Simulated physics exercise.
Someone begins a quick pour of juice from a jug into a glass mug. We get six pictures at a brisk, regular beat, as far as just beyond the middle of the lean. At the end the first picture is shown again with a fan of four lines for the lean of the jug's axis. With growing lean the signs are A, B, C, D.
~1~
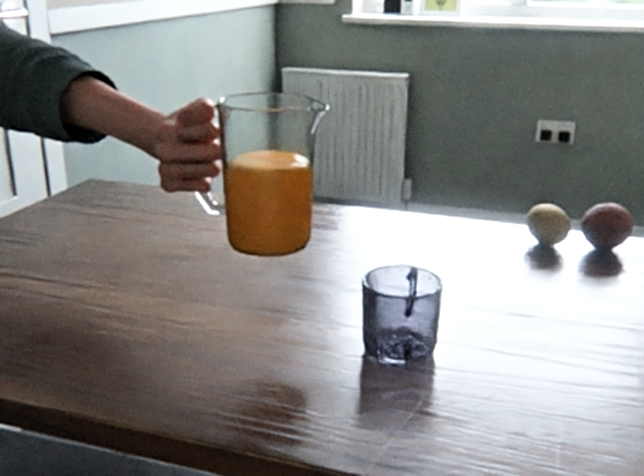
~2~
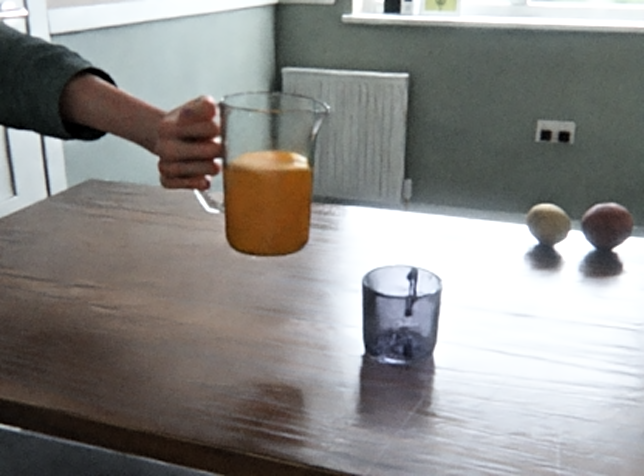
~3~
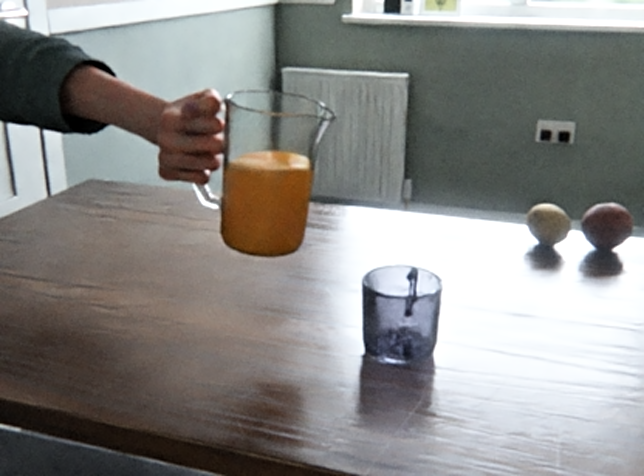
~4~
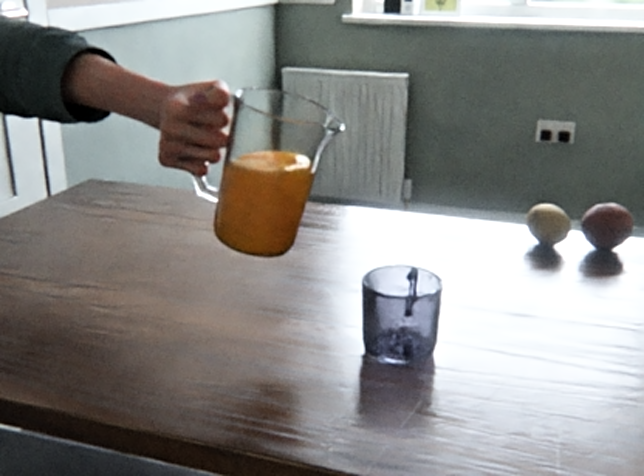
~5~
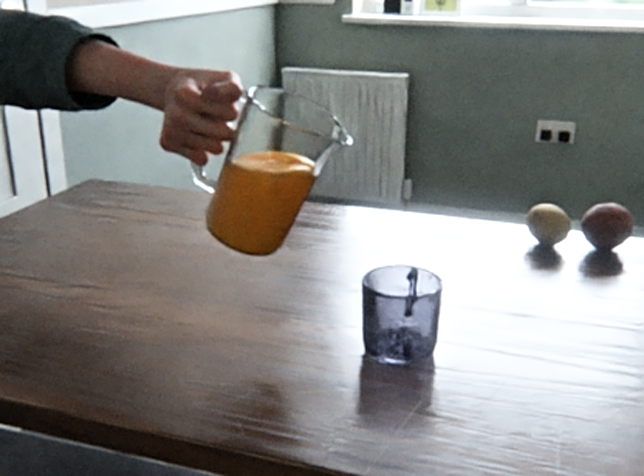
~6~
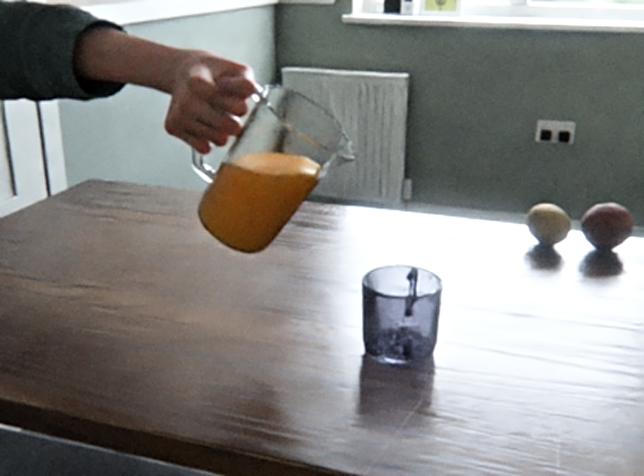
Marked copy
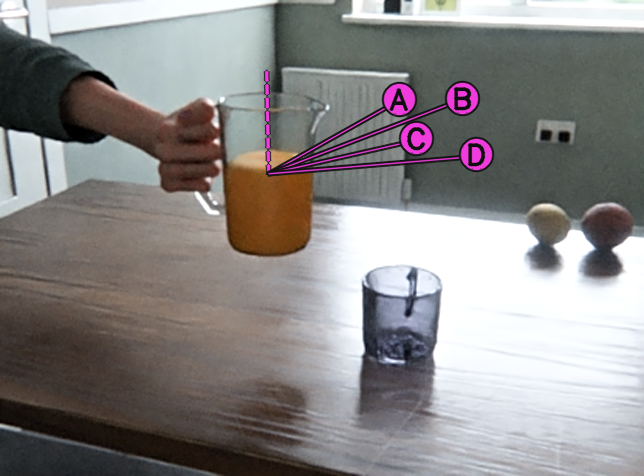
In this clip, a hand holds a clear jug of orange juice upright above a wooden table, to the left of an empty purple-tinted glass, then steadily tilts the jug to the right, with the juice staying inside.
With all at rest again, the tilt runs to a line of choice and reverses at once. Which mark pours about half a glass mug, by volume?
Tilt C.
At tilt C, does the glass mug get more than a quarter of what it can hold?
Yes, it does.
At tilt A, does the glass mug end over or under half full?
Under.
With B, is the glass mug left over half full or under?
Under.
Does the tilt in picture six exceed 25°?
Yes.
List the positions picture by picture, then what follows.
The first picture shows upright, lip at (325, 108); rim of the glass mug round (402, 280); nothing has left yet.
The second picture shows upright, lip at (327, 111); nothing has left yet.
The third picture shows tipped about 7°, lip at (333, 117); nothing has left yet.
The fourth picture shows tipped about 15°, lip at (341, 128); nothing has left yet.
The fifth picture shows tipped about 24°, lip at (348, 142); nothing has left yet.
The sixth picture shows tipped about 34°, lip at (353, 158); nothing has left yet.
In magenta, A at (385, 108); B at (446, 105); C at (399, 143); D at (459, 157).
For tilt A, the glass mug ends with about 11 % of what it can hold.
For tilt B, the glass mug ends with about 27 % of what it can hold.
For tilt C, the glass mug ends with about 51 % of what it can hold.
For tilt D, the glass mug ends with about 75 % of what it can hold.
